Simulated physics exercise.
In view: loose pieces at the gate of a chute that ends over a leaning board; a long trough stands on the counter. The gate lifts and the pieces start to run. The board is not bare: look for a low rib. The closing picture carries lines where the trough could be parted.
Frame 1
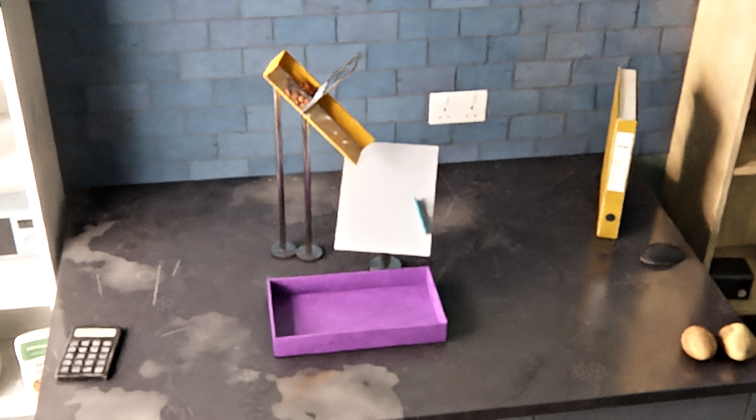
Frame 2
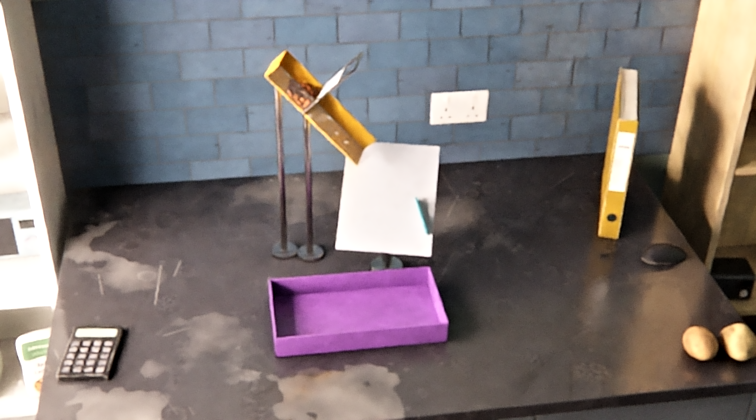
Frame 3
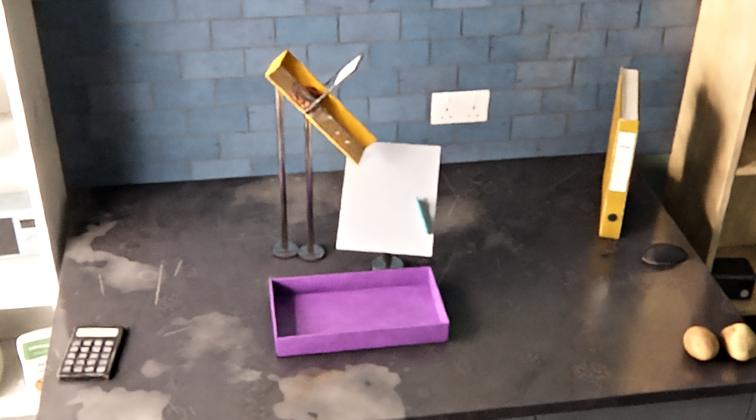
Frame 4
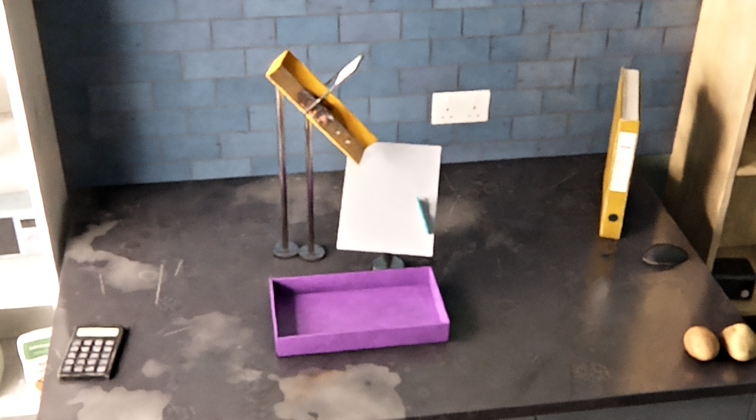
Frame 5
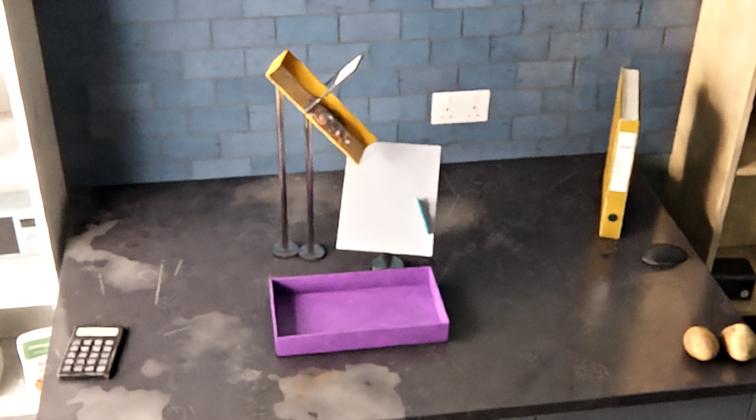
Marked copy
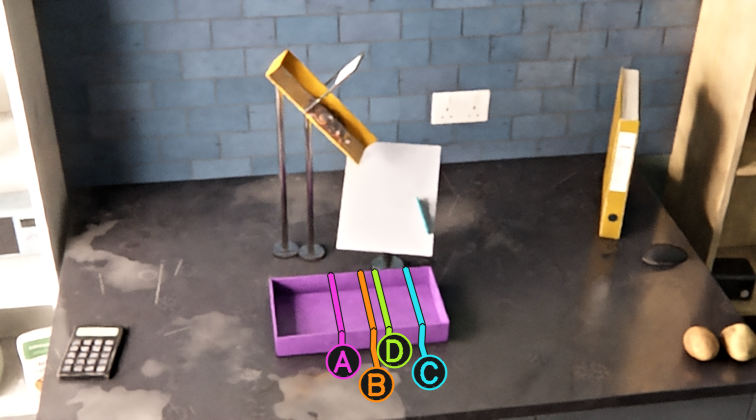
In this clip, a gate lifts on a sloping yellow chute above a leaning white board and a purple trough on a dark counter, and small brown pieces slide down the chute to the right while the trough stays empty.
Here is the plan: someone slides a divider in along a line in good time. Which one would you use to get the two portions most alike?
The best line is C.
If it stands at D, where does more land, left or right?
Right.
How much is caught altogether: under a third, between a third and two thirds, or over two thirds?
Over two thirds.
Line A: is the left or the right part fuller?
Right.
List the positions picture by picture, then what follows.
The first picture shows load behind the gate at (304, 94), bits of dog kibble; lip of the chute at (359, 158), sloping fairly steeply.
The second picture shows middle of the board at (389, 197), tilted fairly steeply; middle of its low edge at (383, 252); of its high edge at (394, 144).
The third picture shows front corners of the trough at (277, 338) and (449, 323), empty; front of the load at (319, 105).
The fourth picture shows middle of the load at (318, 107); its front at (332, 120), about a third of the way to the lip; rib from (417, 197) to (428, 233).
The fifth picture shows middle of the load at (329, 118); its front at (348, 141), about two thirds of the way to the lip.
On the marked copy, line A crosses the front rim at (341, 332); line B crosses the front rim at (373, 329); line C crosses the front rim at (422, 325); line D crosses the front rim at (388, 328).
Choosing A, of what is caught, none on the left of the divider, all on the right.
Choosing B, of what is caught, a stray few on the left of the divider, nearly all on the right.
Choosing C, of what is caught, about a third on the left of the divider, about two thirds on the right.
Choosing D, of what is caught, a small part on the left of the divider, nearly all on the right.
